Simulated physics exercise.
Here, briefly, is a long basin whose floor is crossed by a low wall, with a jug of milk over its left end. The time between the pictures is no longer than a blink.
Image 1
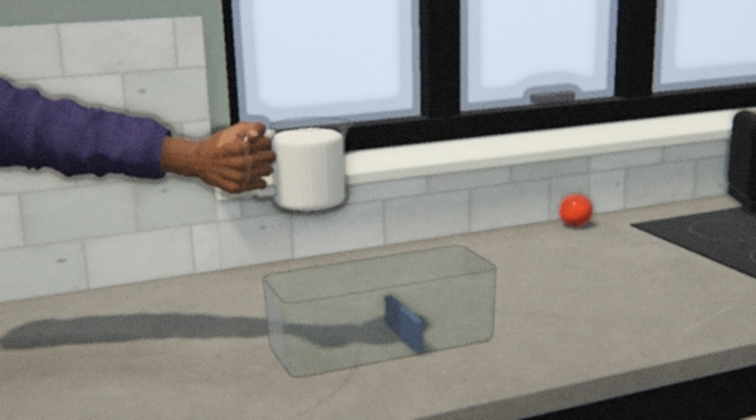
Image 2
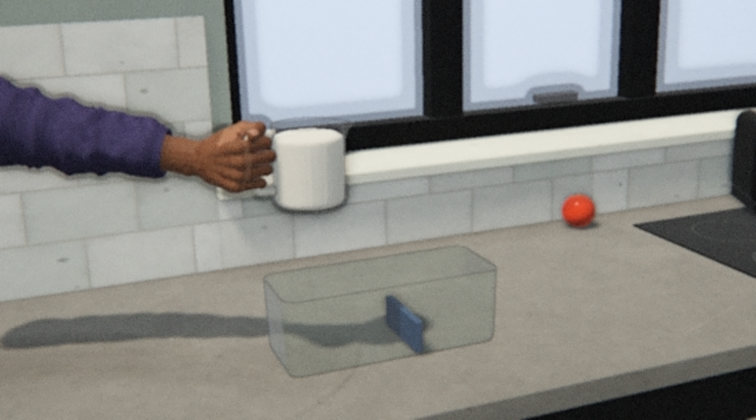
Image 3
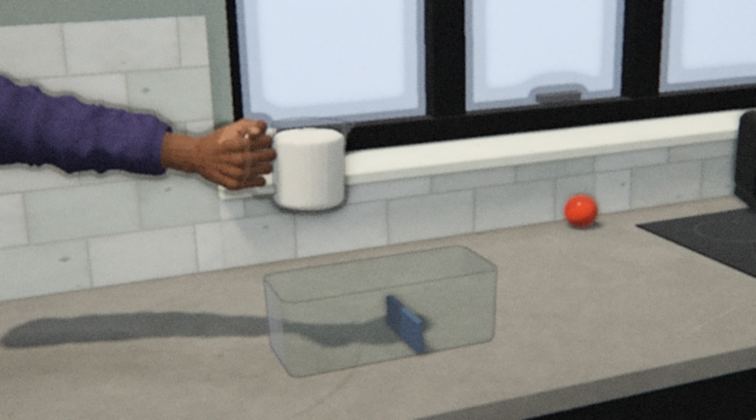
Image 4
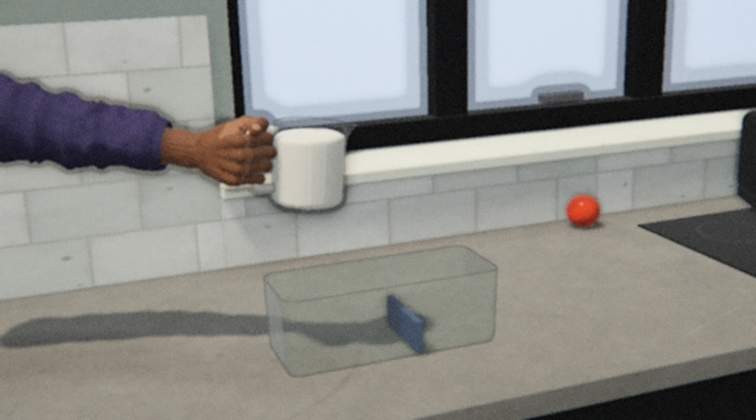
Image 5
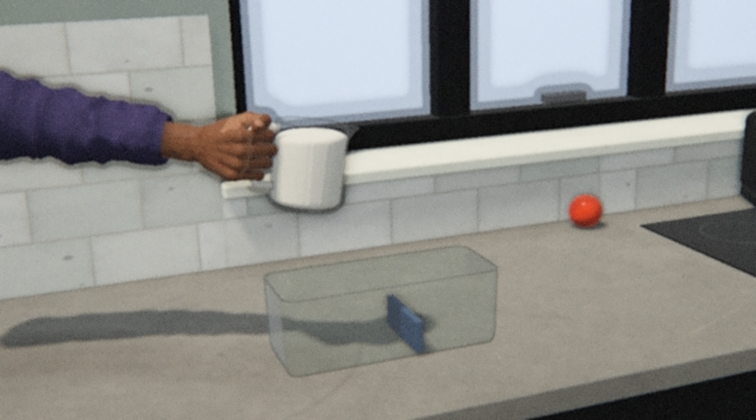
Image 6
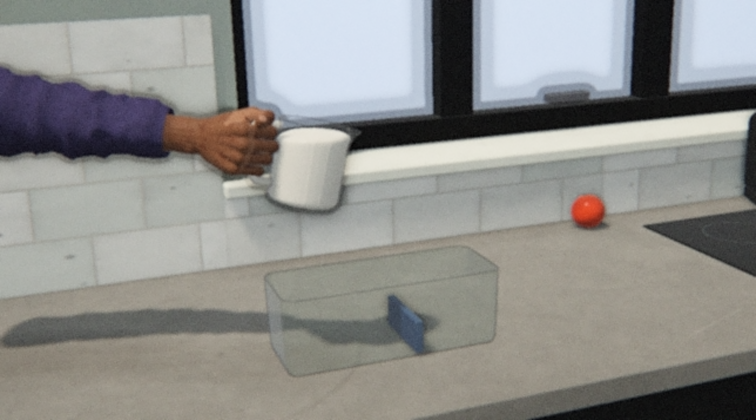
On a kitchen counter, a purple-sleeved arm holding a white jug above a clear basin slowly tilting it slightly to the right.
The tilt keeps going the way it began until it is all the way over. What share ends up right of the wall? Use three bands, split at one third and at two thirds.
Between a third and two thirds ends up there.
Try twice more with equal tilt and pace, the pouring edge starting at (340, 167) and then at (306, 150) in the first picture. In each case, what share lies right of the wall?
Roughly 5 per cent, and 5 per cent.
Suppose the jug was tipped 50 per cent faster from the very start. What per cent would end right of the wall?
It comes to some 40 in a hundred.
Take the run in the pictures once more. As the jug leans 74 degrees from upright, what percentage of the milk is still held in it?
Remaining share, estimated: 75 %.
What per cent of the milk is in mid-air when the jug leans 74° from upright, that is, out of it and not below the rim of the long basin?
It works out to about 20 percent.
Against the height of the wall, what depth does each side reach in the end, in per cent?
Left: About 30; right: About 60.
A moment on, the jug is tipped part way and 75 per cent is still to pour, 0 is left of the wall and 4 right of it.
Next, the jug is tipped right over and 19 per cent is still to pour, 12 is left of the wall and 44 right of it.
Then the jug is tipped right over and 1 per cent is still to pour, 39 is left of the wall and 56 right of it.
Later the jug is tipped right over and 0 per cent is still to pour, 42 is left of the wall and 56 right of it.
At rest 42 per cent lies left of the wall, 56 right of it and 2 outside.
